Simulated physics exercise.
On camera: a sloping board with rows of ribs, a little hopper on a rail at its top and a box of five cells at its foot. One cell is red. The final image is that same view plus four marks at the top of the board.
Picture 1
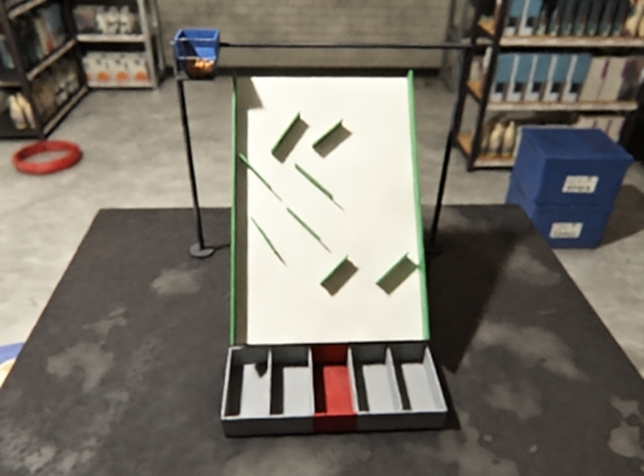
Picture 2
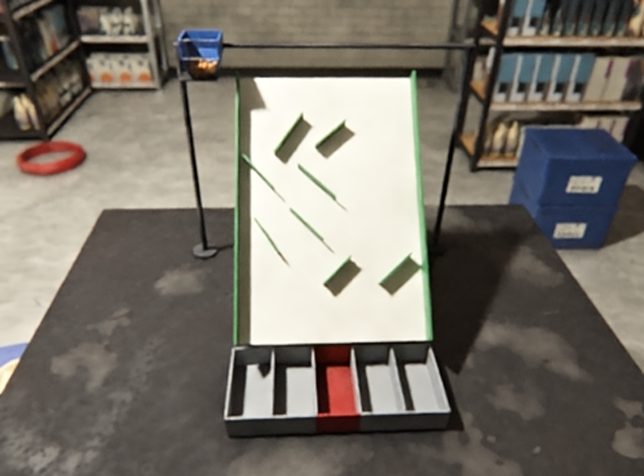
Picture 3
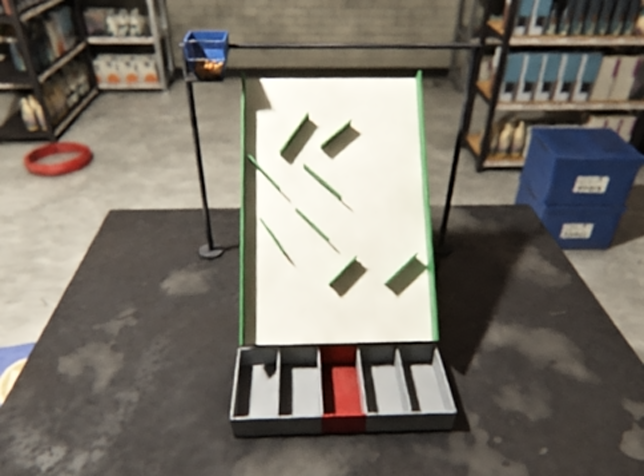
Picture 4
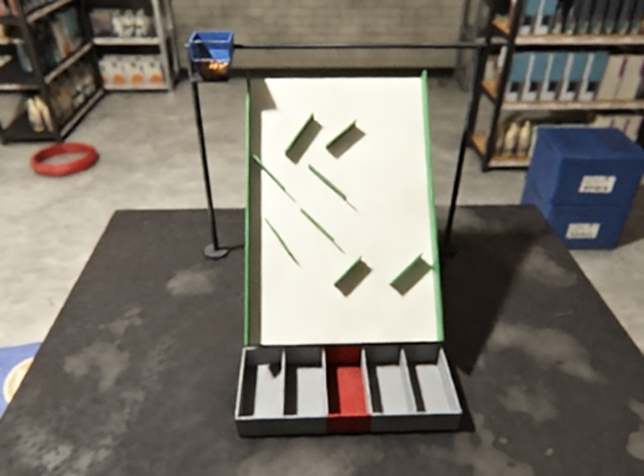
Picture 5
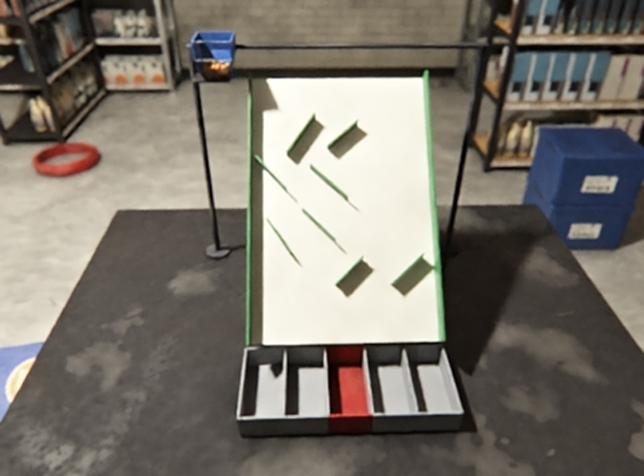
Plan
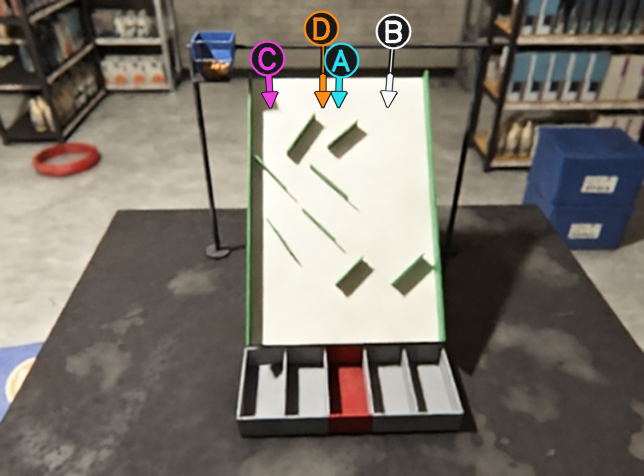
At first, a blue hopper holding small orange-brown pieces sits at the upper left of a sloping white board with green ribs, above a five-cell box with a red middle cell. The whole view then drifts slightly, shifting everything a little to the right, and nothing in the setup visibly moves.
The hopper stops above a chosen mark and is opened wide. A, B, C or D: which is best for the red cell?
The answer is mark B.
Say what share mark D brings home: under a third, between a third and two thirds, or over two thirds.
Mark D gives under a third.
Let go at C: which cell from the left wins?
It is the second one.
On the marked copy, mark A meets the board at (338, 101); mark B meets the board at (388, 101); mark C meets the board at (270, 102); mark D meets the board at (322, 101).
For mark A, roughly a quarter in the red cell, the larger part in other cells.
For mark B, roughly a third in the red cell, roughly half in other cells, just a few outside the box.
For mark C, roughly a quarter in the red cell, roughly two thirds in other cells, about a tenth held on the board.
For mark D, roughly a quarter in the red cell, the larger part in other cells.
